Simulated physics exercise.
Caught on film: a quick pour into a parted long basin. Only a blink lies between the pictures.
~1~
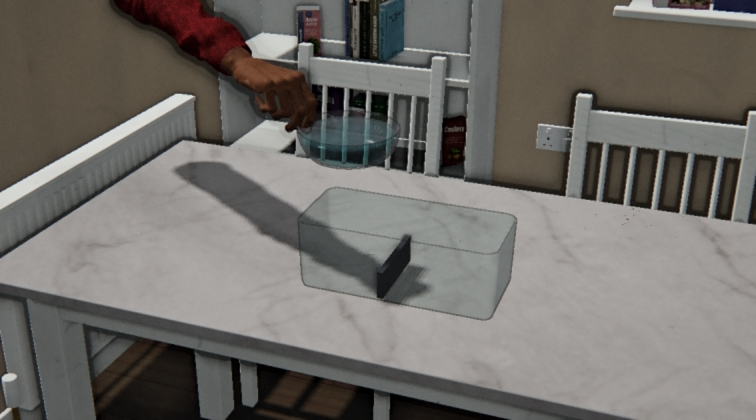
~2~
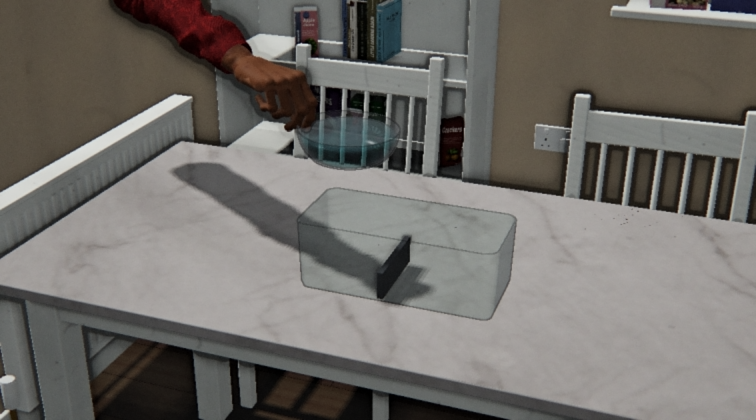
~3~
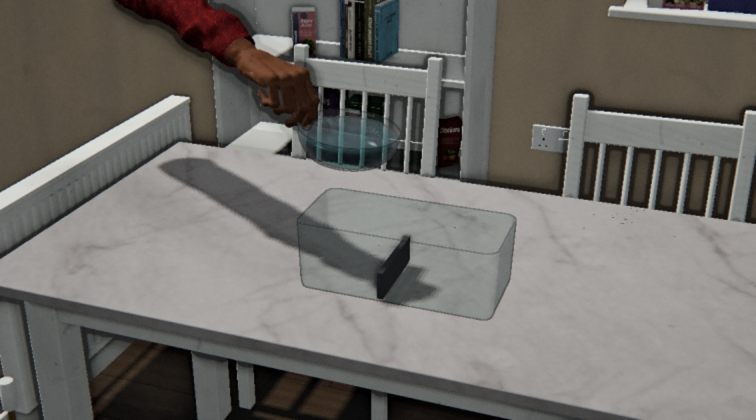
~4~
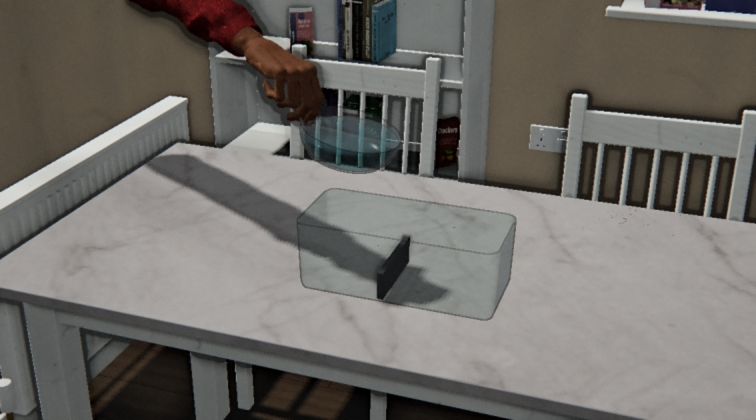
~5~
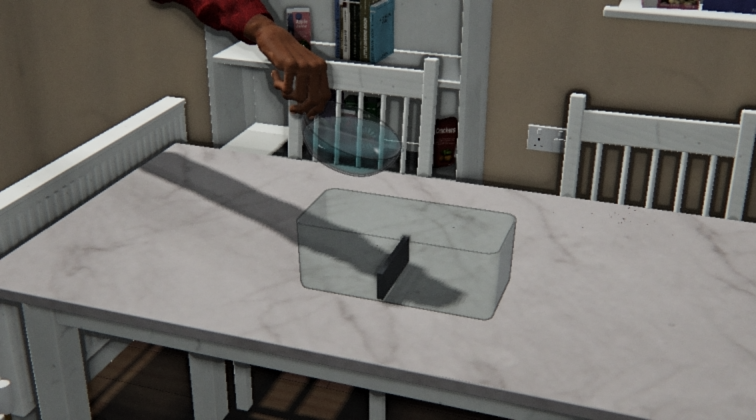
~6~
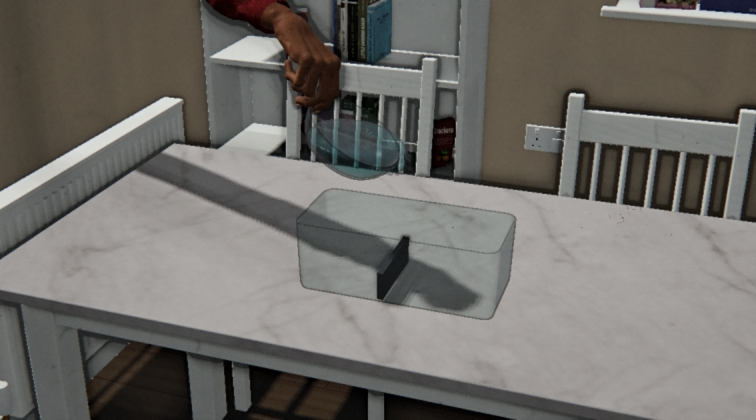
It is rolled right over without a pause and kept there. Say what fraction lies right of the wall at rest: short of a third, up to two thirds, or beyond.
It comes to over two thirds.
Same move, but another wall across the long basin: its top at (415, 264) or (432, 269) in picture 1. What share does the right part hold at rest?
About 55 and 35 per cent.
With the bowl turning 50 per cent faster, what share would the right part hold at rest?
Close to 70 per cent.
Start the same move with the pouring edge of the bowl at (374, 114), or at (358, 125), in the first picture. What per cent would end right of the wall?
About 65 and 35 per cent.
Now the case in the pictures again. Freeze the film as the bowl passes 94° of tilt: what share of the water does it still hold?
Close to 5 per cent.
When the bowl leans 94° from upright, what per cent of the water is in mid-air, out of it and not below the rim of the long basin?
Close to 20 per cent.
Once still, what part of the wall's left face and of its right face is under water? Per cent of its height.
Left about 10, right about 50.
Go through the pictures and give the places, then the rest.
In the first picture, it leans 0°; its right rim is at (397, 135); the water meets the walls at (305, 125) and (397, 139); the long basin's rim runs from (313, 204) to (508, 236); the wall's top is at (395, 254).
In the second picture, it leans 1°; its right rim is at (397, 137); the water meets the walls at (305, 126) and (396, 139).
In the third picture, it leans 6°; its right rim is at (398, 140); the water meets the walls at (305, 124) and (397, 141).
In the fourth picture, it leans 13°; its right rim is at (398, 147); the water meets the walls at (308, 123) and (398, 144).
In the fifth picture, it leans 22°; its right rim is at (398, 155); the water meets the walls at (310, 123) and (399, 150); 3 per cent is over the edge.
In the sixth picture, it leans 32°; its right rim is at (396, 163); the water meets the walls at (313, 125) and (388, 150); 12 per cent is over the edge.
A moment on, the bowl is tipped on its side and 5 per cent is still to pour, 1 is left of the wall and 75 right of it.
Next, the bowl is tipped right over and 0 per cent is still to pour, 14 is left of the wall and 82 right of it.
Then the bowl is tipped right over and 0 per cent is still to pour, 16 is left of the wall and 83 right of it.
Later the bowl is tipped right over and 0 per cent is still to pour, 16 is left of the wall and 83 right of it.
At rest 16 per cent lies left of the wall, 83 right of it and 1 outside.
